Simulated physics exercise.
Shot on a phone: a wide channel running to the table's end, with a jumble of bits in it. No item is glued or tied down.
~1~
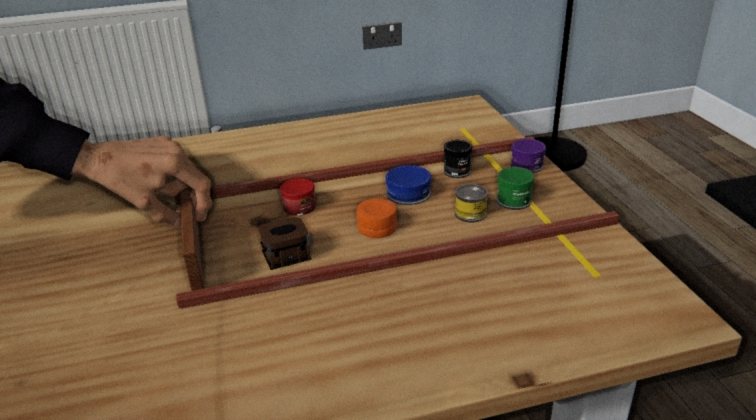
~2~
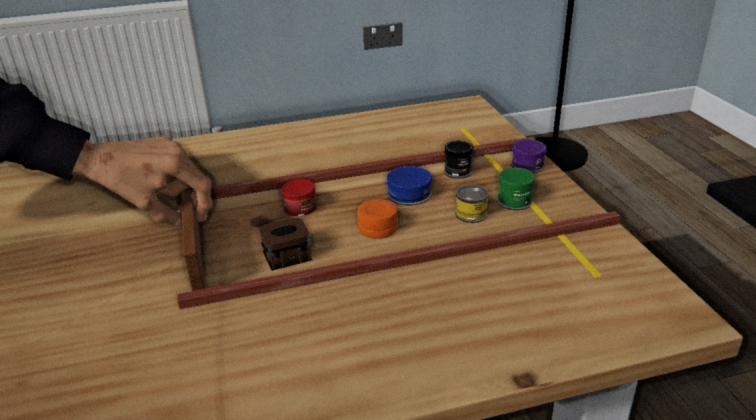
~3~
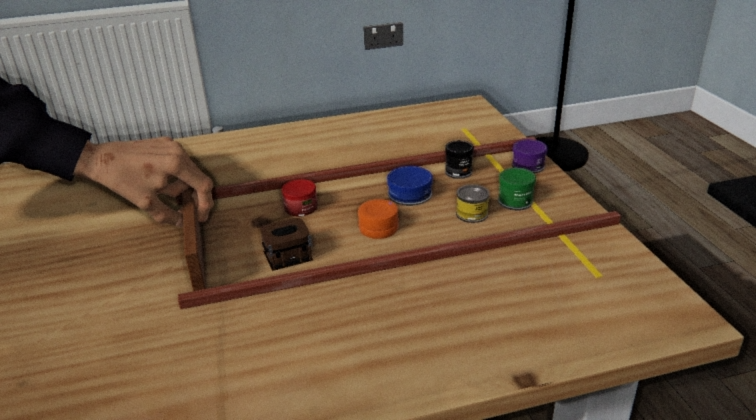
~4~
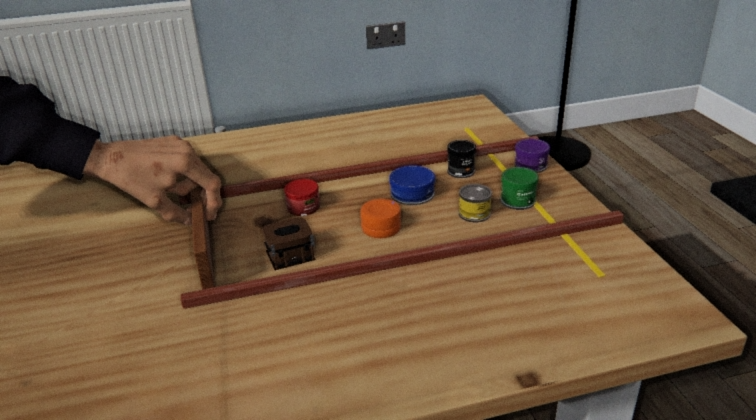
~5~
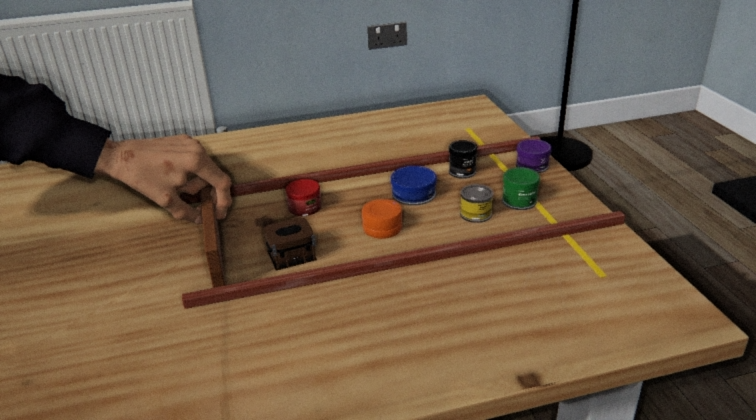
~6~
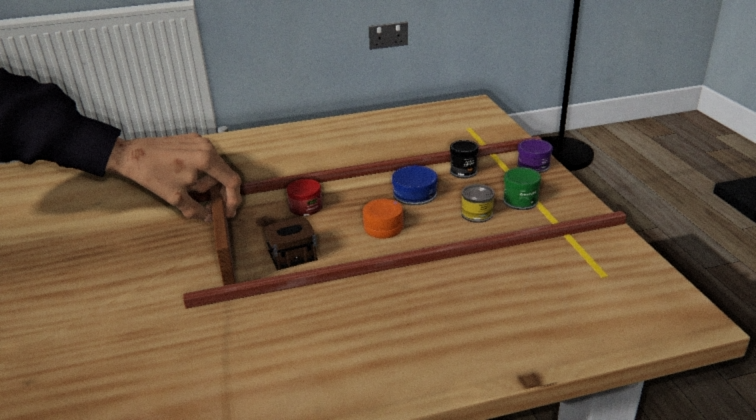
The clip opens on a wooden table where a hand holds a small board upright between two reddish rails, with colourful tubs and a dark brown object lying to its right. The board stays nearly still at first, then the hand slides it a short way right, not touching the tubs.
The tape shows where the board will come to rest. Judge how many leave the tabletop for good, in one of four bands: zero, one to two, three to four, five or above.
One to two lost.
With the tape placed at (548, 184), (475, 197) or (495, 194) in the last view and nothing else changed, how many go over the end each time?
4, 0, 0.
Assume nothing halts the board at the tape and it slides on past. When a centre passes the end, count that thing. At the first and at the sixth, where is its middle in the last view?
At (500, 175) for the first, at (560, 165) for the sixth.
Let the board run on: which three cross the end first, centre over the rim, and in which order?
Those would be the green tin, the yellow pot and the blue tin, in that order.
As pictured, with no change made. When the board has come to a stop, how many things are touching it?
4 touch it.
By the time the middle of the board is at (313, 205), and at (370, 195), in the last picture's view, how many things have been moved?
Answer - first 2, then 4.
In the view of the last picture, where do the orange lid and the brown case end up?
The orange lid at (548, 185), the brown case at (566, 199).
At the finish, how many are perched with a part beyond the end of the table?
3 of them.
Soon after, none off yet; purple tin at rest near (534, 156); green tin at rest near (522, 188); black pot at rest near (464, 159).
After that, none off yet; purple tin at rest near (536, 156); green tin displaced about its own width near (564, 183); black pot displaced about its own width near (482, 151).
In the end, the number that fall off is one or two; gone, green tin.
